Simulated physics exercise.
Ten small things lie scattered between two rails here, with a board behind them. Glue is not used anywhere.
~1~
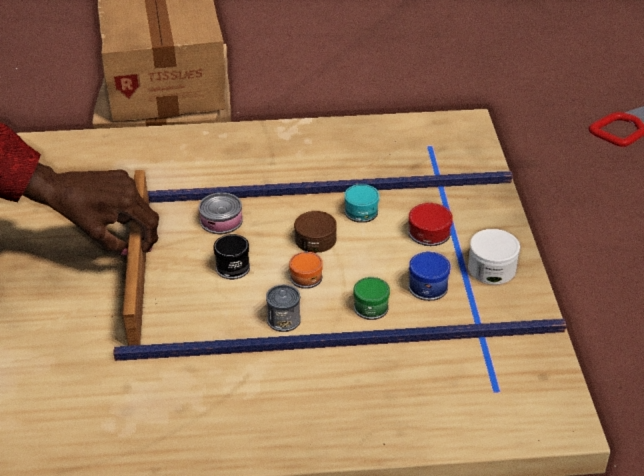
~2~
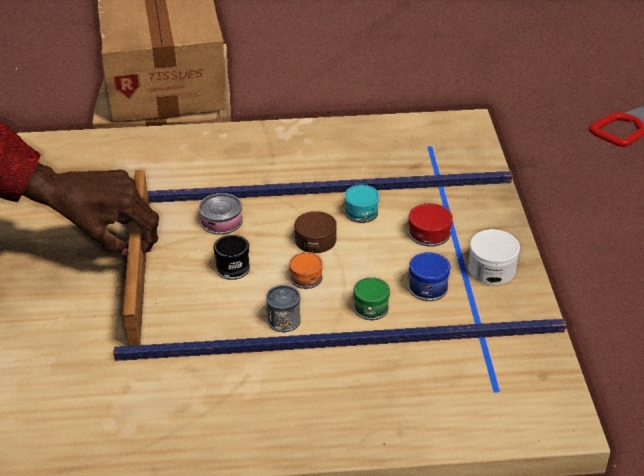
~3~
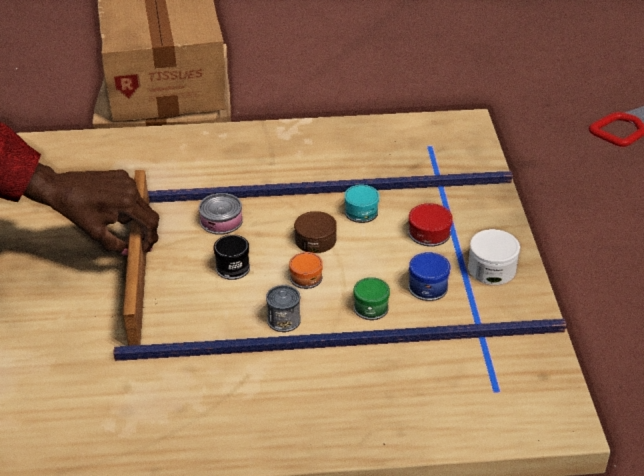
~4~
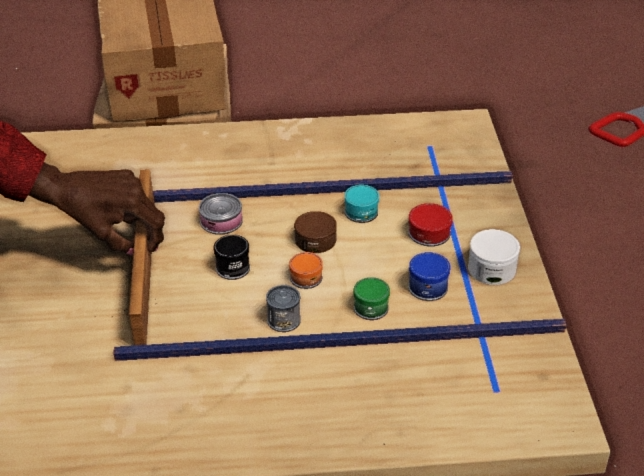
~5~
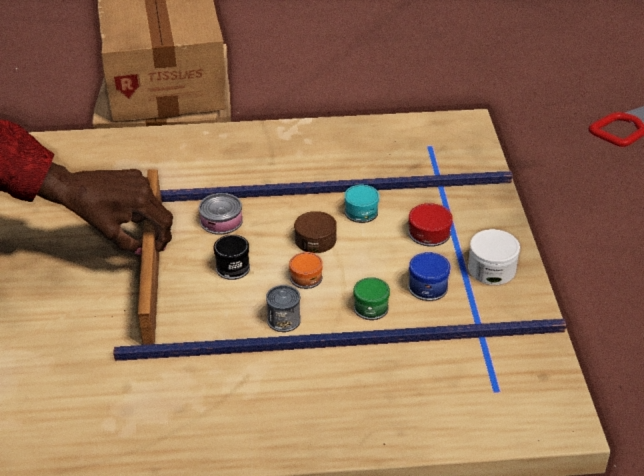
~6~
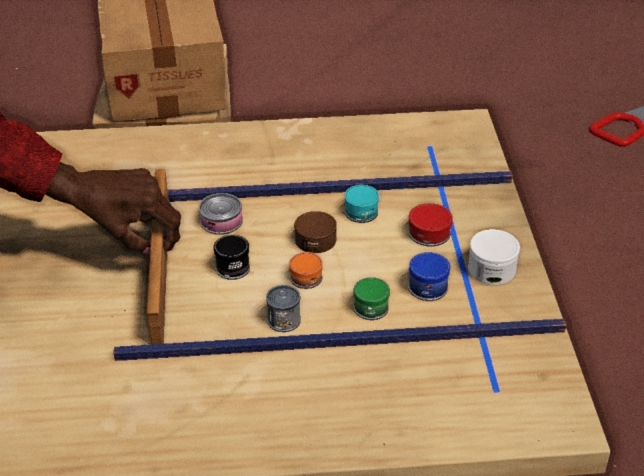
A hand slowly sliding an upright wooden board slightly right between two blue rails, toward ten small colourful tubs that stay still.
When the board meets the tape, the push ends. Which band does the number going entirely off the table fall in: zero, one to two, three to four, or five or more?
It falls in the one to two band.
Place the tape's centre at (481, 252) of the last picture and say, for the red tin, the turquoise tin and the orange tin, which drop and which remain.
In order, the red tin goes off the edge, then the turquoise tin goes off the edge, then the orange tin keeps its spot.
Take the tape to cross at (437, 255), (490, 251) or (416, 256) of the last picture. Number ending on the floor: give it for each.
The counts come to 0, then 4, then 0.
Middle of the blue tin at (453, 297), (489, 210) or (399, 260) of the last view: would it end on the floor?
Order of tries: On, off, on.
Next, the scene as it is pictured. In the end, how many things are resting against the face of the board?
5.
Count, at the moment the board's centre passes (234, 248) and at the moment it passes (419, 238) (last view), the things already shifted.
At the first point the count is 2, at the second it's 10.
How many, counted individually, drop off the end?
The count is 1.
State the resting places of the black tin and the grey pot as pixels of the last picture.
They come to rest around (477, 244) and (494, 306).
A little later, none off yet; white tub at rest near (493, 257); red tin at rest near (430, 225); blue tin at rest near (429, 277).
When it is over, the number that fall off is one or two; down, white tub.
